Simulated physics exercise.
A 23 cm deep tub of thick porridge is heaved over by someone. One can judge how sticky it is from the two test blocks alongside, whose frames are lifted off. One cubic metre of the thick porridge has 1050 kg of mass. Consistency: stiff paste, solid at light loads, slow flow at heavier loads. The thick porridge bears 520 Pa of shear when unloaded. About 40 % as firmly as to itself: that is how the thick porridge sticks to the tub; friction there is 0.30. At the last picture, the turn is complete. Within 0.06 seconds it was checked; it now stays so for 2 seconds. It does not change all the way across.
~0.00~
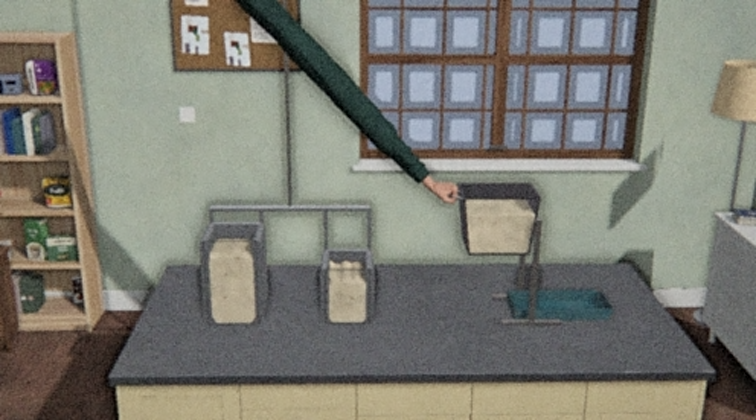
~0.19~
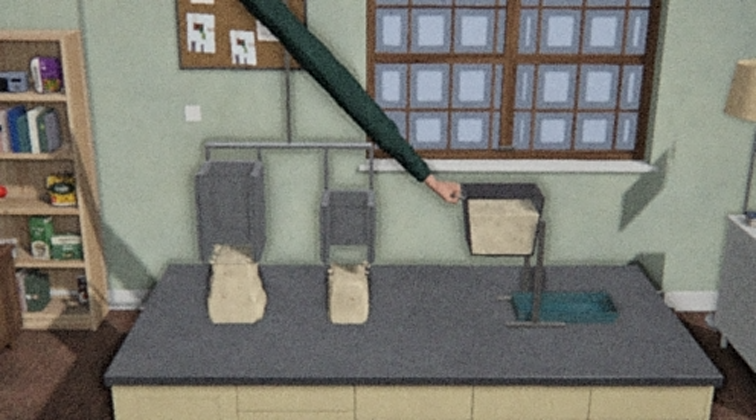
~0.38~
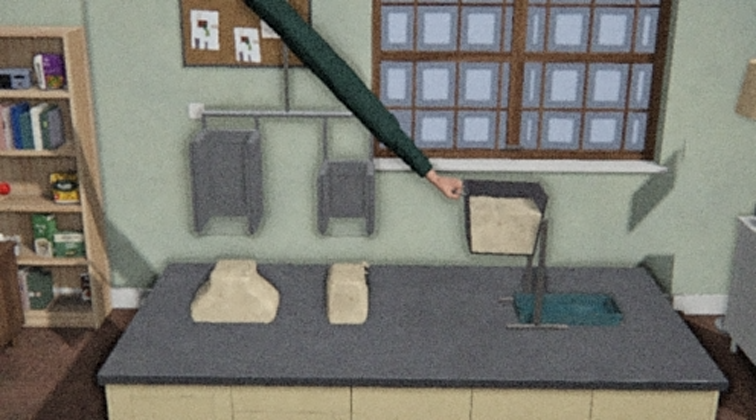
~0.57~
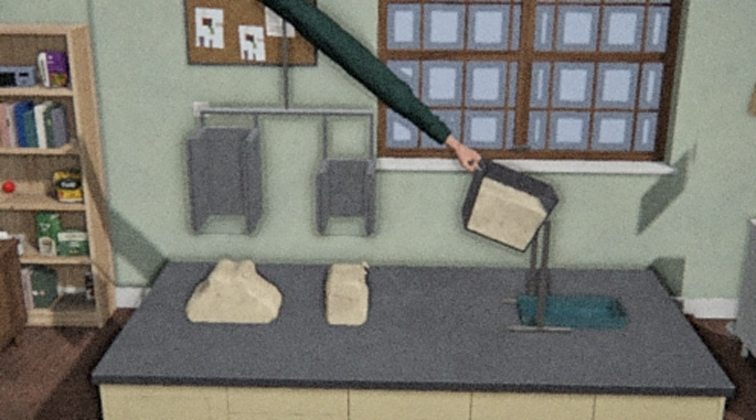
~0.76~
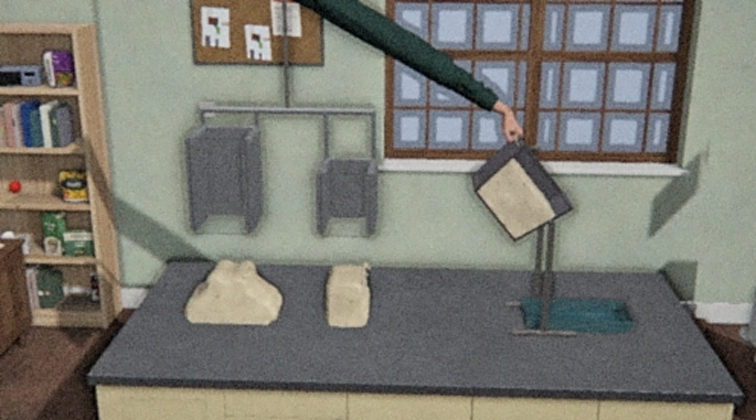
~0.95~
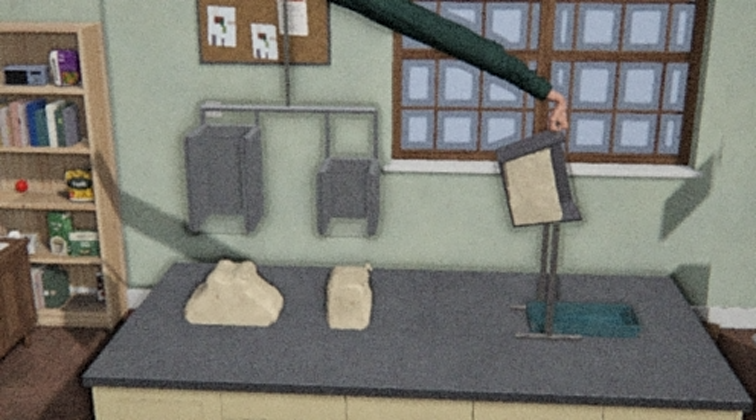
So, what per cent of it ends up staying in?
Expect roughly 100 %.
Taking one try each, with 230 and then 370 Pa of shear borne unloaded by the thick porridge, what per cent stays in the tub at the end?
Result: 60 % for the first case, 75 % for the second.
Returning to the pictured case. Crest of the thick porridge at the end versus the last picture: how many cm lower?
Roughly 6 cm.
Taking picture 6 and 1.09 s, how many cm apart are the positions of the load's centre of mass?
Distance: About 3 cm.
By 1.09 s, the tub is at 75 degrees and holds 100 %.
By 1.26 s, the tub is at 75 degrees and holds 100 %.
By 1.43 s, the tub is at 75 degrees and holds 100 %.
By 1.60 s, the tub is at 75 degrees and holds 100 %.
By 2.95 s, at the end, the tub is at 75 degrees and holds 100 %.
